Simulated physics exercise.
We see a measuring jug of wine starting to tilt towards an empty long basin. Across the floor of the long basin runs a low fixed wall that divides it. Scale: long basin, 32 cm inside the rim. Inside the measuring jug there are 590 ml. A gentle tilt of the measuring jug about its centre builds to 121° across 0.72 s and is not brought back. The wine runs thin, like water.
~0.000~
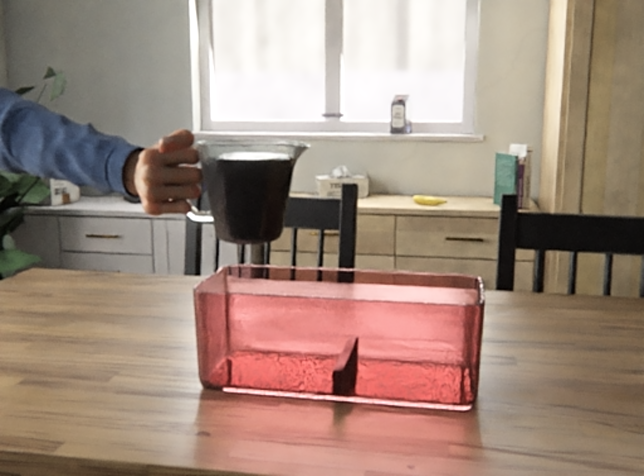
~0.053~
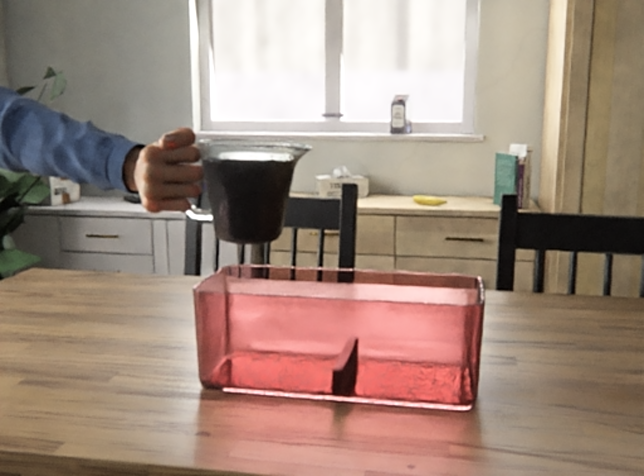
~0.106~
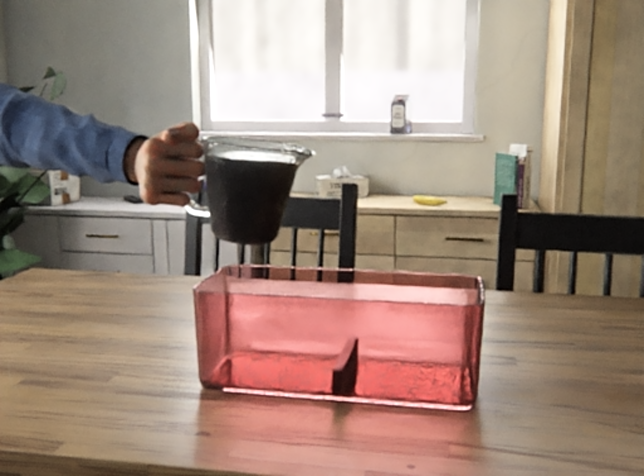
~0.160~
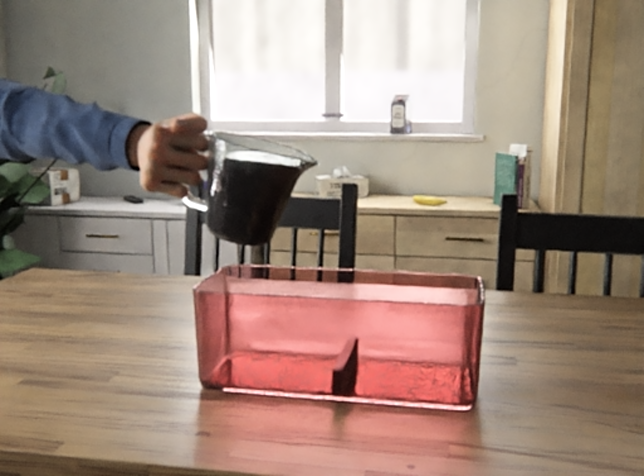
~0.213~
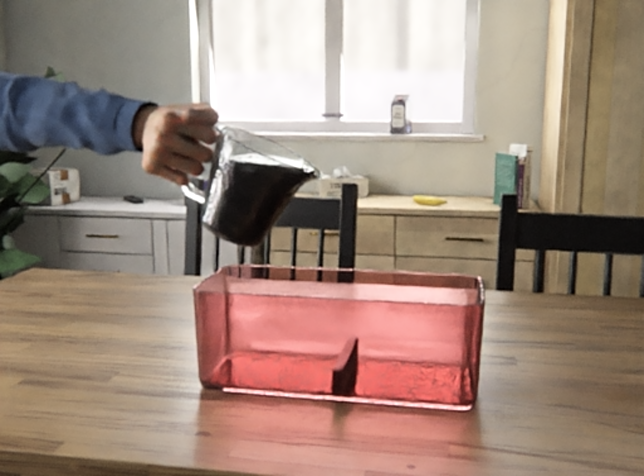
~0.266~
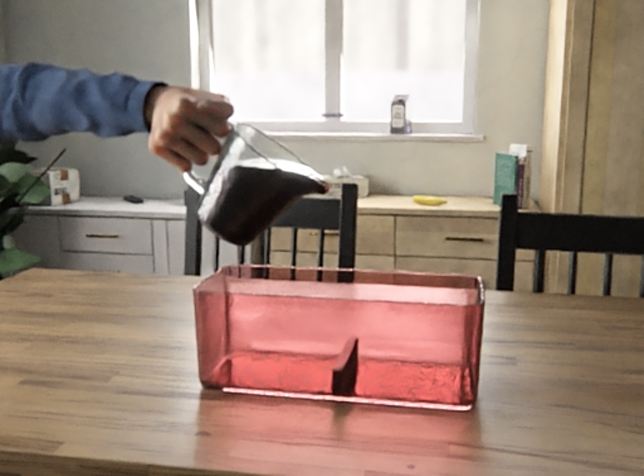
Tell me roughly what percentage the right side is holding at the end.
At the end it holds about 43 per cent.
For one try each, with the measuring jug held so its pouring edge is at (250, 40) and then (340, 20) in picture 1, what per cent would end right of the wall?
In order, 15 and 75 per cent.
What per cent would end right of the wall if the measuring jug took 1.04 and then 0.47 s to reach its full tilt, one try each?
55 in a hundred, followed by 40 in a hundred.
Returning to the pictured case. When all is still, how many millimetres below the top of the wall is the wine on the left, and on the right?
About 14 mm on the left, about 18 mm on the right.
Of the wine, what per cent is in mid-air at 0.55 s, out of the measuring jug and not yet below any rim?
It comes to about 18 percent.
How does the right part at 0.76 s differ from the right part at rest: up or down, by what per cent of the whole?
It goes up by about 3.
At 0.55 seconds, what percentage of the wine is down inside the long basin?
I reckon close to 48 percent of it.
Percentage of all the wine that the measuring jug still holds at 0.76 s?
1 %.
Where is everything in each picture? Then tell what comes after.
The first frame shows tilt 0°; pouring edge (310, 145); surface from (207, 157) to (295, 158); the long basin's rim runs from (210, 278) to (482, 292); the wall's top is at (346, 353).
The second frame shows tilt 2°; pouring edge (311, 147); surface from (208, 156) to (295, 159).
The third frame shows tilt 6°; pouring edge (315, 153); surface from (211, 154) to (298, 161).
The fourth frame shows tilt 14°; pouring edge (319, 163); surface from (215, 155) to (304, 164).
The fifth frame shows tilt 24°; pouring edge (323, 176); surface from (218, 161) to (315, 170).
The sixth frame shows tilt 36°; pouring edge (324, 193); surface from (216, 172) to (315, 181); 2 per cent is over the edge.
Then, 0.55 s in, the tilt is 105° and 34 per cent is still to pour, 15 is left of the wall and 33 right of it.
Then, 0.76 s in, the tilt is 121° and 1 per cent is still to pour, 56 is left of the wall and 40 right of it.
Then, 0.98 s in, the tilt is 121° and 0 per cent is still to pour, 55 is left of the wall and 43 right of it.
Then, 1.22 s in, the tilt is 121° and 0 per cent is still to pour, 55 is left of the wall and 43 right of it.
Finally, 55 per cent lies left of the wall, 43 right of it and 2 outside.
